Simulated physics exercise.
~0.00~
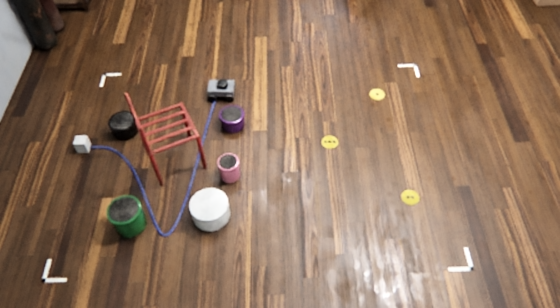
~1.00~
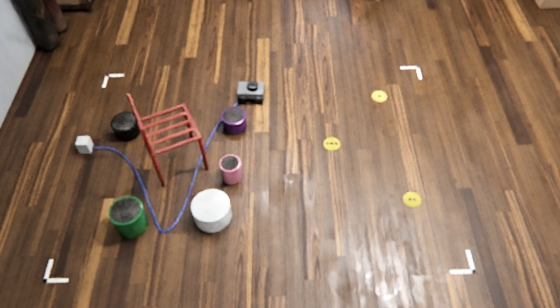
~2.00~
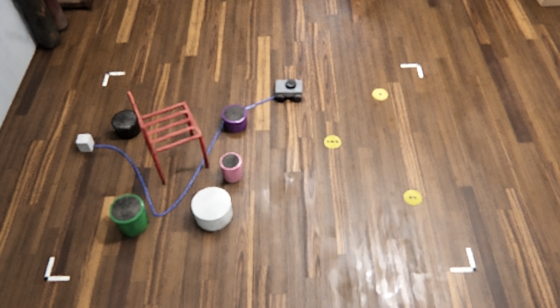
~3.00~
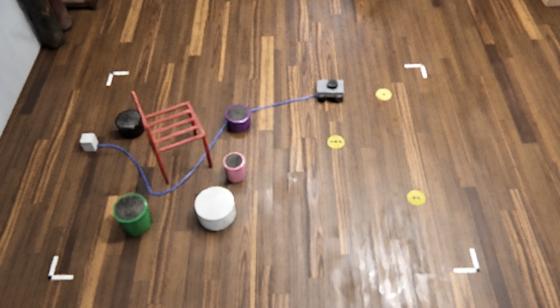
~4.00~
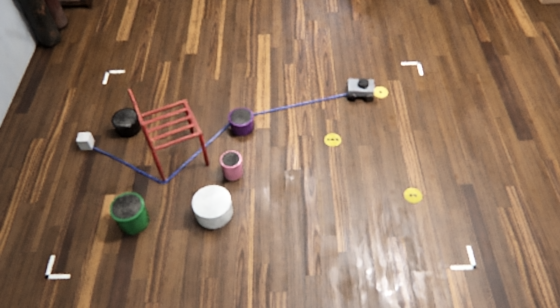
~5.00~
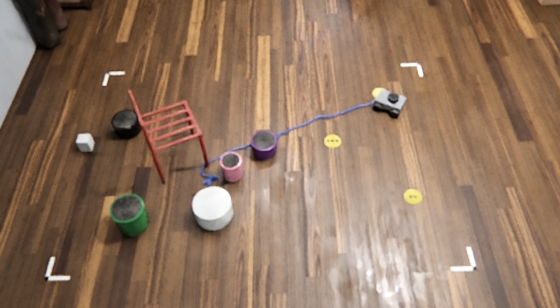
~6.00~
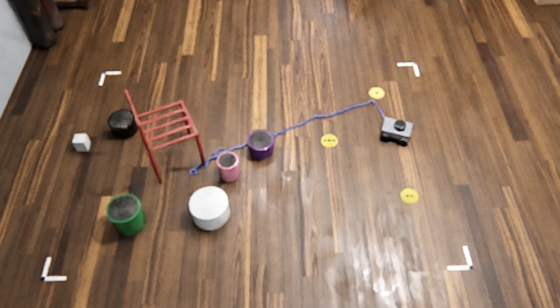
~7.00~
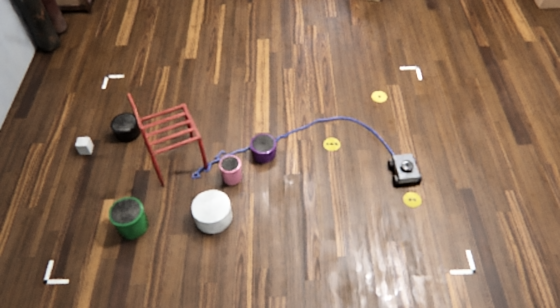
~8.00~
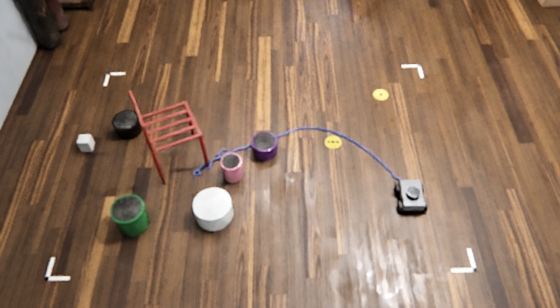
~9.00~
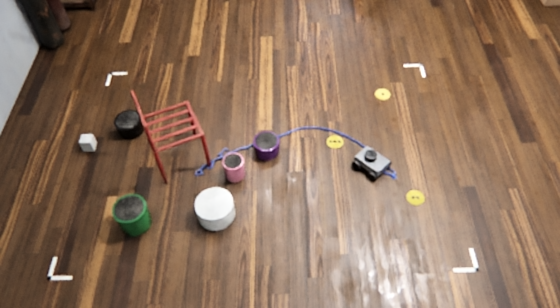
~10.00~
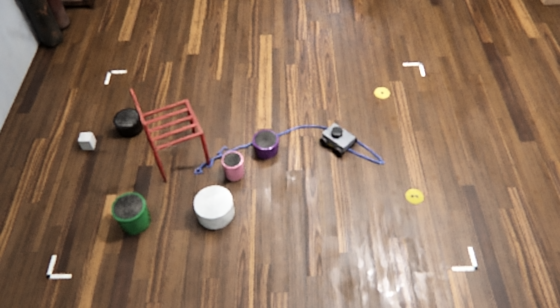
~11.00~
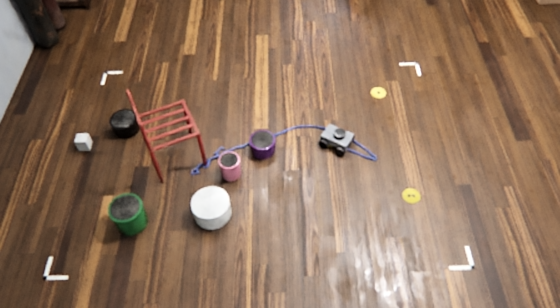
A small cart tows a blue lead right, dragging the purple pot and pulling free.
